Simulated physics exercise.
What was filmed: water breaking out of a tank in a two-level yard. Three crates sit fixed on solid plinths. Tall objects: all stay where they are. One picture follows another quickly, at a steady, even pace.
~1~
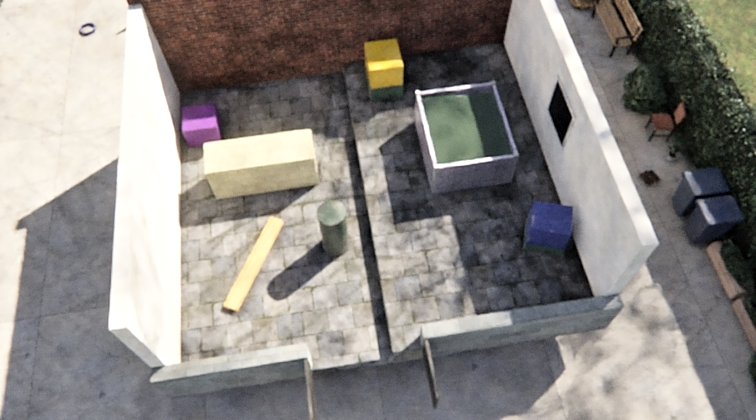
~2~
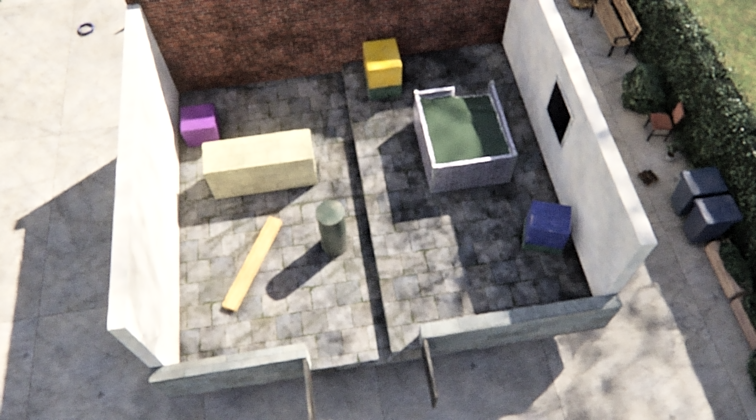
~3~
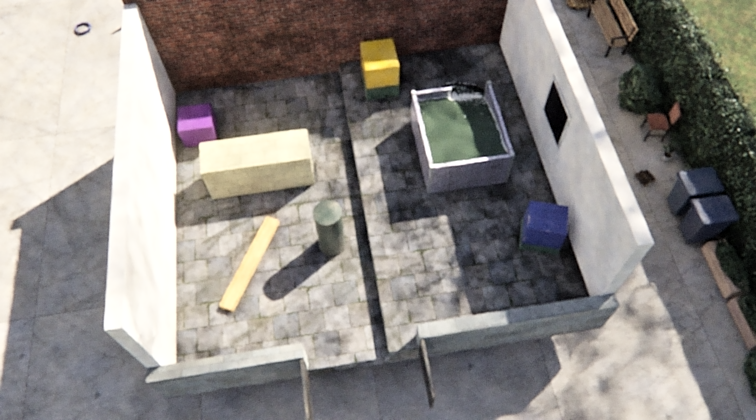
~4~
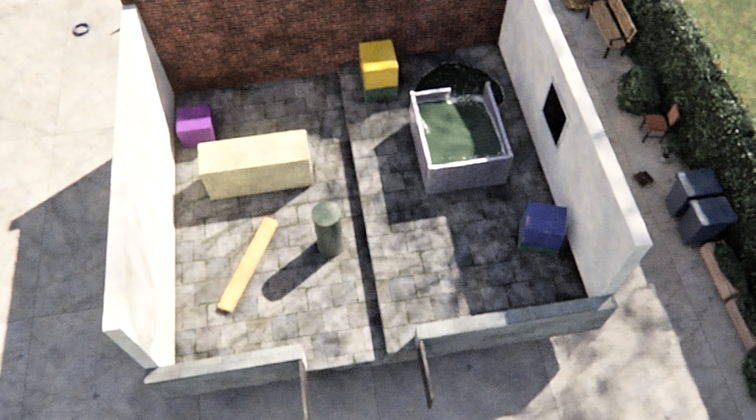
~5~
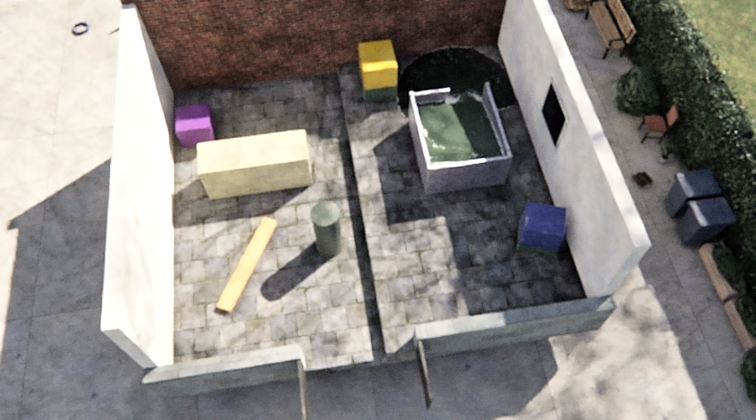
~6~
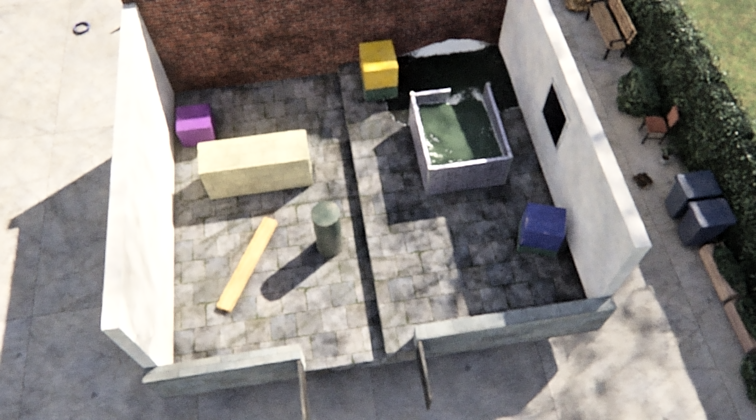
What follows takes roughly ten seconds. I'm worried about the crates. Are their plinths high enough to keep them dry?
Well, the yellow crate will stay dry, the blue crate will stay dry, the purple crate will get wet.
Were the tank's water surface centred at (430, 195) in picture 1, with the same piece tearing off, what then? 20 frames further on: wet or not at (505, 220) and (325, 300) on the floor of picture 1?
The first spot is not reached, while the second is not reached.
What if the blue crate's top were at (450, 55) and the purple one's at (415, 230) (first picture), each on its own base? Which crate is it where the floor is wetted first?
Answer: The blue one.
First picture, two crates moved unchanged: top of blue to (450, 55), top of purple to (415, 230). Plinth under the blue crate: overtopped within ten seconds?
Blue crate is reached.
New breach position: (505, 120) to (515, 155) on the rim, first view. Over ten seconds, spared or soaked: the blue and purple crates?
Taking them in turn, the blue is overtopped and the purple is overtopped.
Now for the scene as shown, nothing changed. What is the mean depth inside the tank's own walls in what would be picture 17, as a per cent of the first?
Around 48 in a hundred, give or take.
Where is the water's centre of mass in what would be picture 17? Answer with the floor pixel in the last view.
Around pixel (447, 111).
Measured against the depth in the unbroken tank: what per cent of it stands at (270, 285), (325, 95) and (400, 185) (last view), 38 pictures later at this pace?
In that order: 0, 2 and 2 per cent.
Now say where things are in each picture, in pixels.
In the first frame, still water in the water tank at (465, 126).
In the second frame, the front is at a hidden place, out from the gap on the water tank's far side.
In the third frame, water pours out on the water tank's far side and has run to (446, 88).
In the fourth frame, the front is at (458, 66), out from the gap on the water tank's far side.
In the fifth frame, the front is at (466, 48), out from the gap on the water tank's far side.
In the sixth frame, water pours out on the water tank's far side and has run to (490, 46).
A moment on, water covers 10 % of the floor; the yellow crate water round its plinth, the blue crate not reached, the purple crate not reached.
Next, water covers 15 % of the floor; the yellow crate water round its plinth, the blue crate not reached, the purple crate not reached.
Then, water covers 35 % of the floor; the yellow crate water round its plinth, the blue crate water round its plinth, the purple crate water round its plinth.
Later, water covers 60 % of the floor; the yellow crate water round its plinth, the blue crate water round its plinth, the purple crate water round its plinth.
In the end, water covers 90 % of the floor; the yellow crate stayed above the water, the blue crate stayed above the water, the purple crate was topped.
